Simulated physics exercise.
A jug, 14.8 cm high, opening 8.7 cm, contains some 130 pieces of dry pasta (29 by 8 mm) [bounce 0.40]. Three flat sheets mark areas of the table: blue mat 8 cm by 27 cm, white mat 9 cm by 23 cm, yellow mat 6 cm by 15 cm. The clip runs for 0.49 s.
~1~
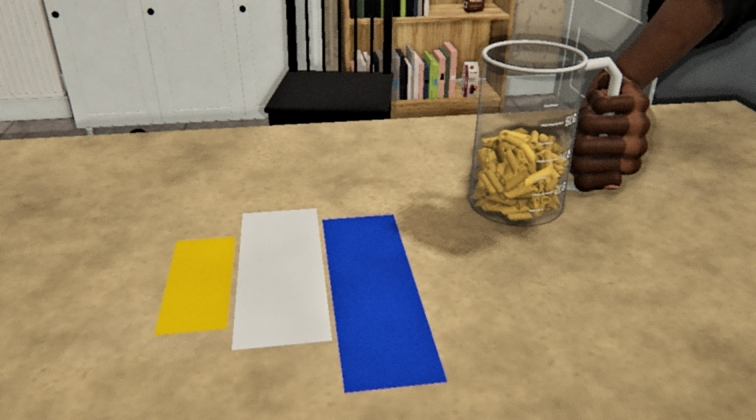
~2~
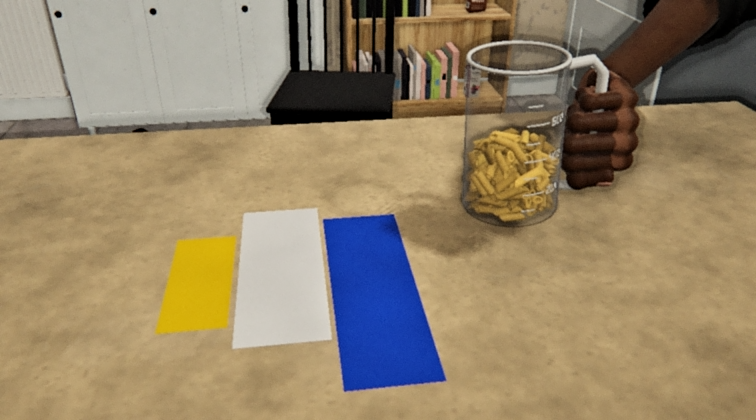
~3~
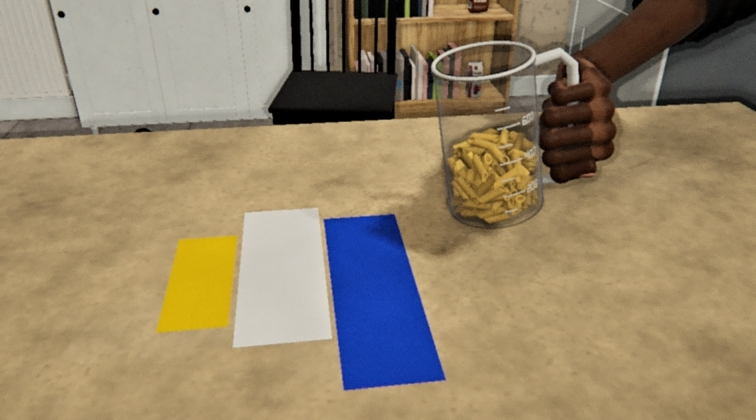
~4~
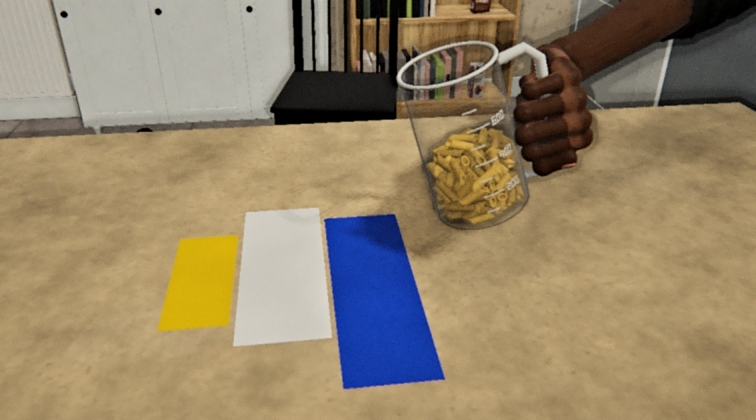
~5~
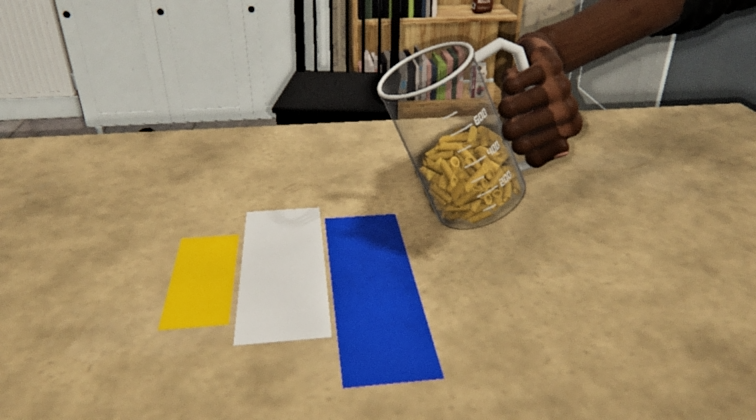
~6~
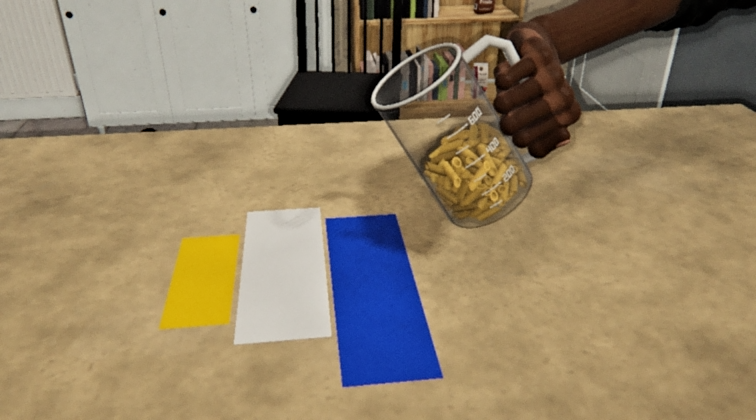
A hand held a clear jug of dry pasta by its handle above a table with yellow, white and blue mats, moved it a short way left, and steadily tilted it to the left.
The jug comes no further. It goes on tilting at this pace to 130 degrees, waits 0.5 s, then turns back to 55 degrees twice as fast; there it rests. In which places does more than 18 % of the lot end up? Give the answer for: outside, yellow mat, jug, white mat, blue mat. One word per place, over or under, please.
Outside under, yellow mat under, jug under, white mat over, blue mat over.
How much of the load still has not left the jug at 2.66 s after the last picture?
Around 0 per cent is still held at that moment.
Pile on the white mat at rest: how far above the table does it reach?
Near 2.0 cm.
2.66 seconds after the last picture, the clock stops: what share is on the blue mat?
At that moment, close to 55 % has got there.
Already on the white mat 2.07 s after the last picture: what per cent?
30 percent.
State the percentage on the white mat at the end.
30 %, about.
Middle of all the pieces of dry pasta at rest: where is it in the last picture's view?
(348, 264).
Then, 0.80 s after the last picture, tilt 91 degrees; jug 100 %; middle of all pieces on or above the table near (491, 147).
Then, 1.46 s after the last picture, tilt 130 degrees; jug 15 %, white mat 10 %, blue mat 75 %; middle of all pieces on or above the table near (375, 243).
Then, 2.07 s after the last picture, tilt 111 degrees; outside 10 %, white mat 30 %, blue mat 55 %; middle of all pieces on or above the table near (350, 260).
Then, 2.66 s after the last picture, tilt 55 degrees; outside 10 %, white mat 30 %, blue mat 55 %; middle of all pieces on or above the table near (351, 259).
In the end, outside 10 %, yellow mat 0 %, jug 0 %, white mat 30 %, blue mat 55 %.
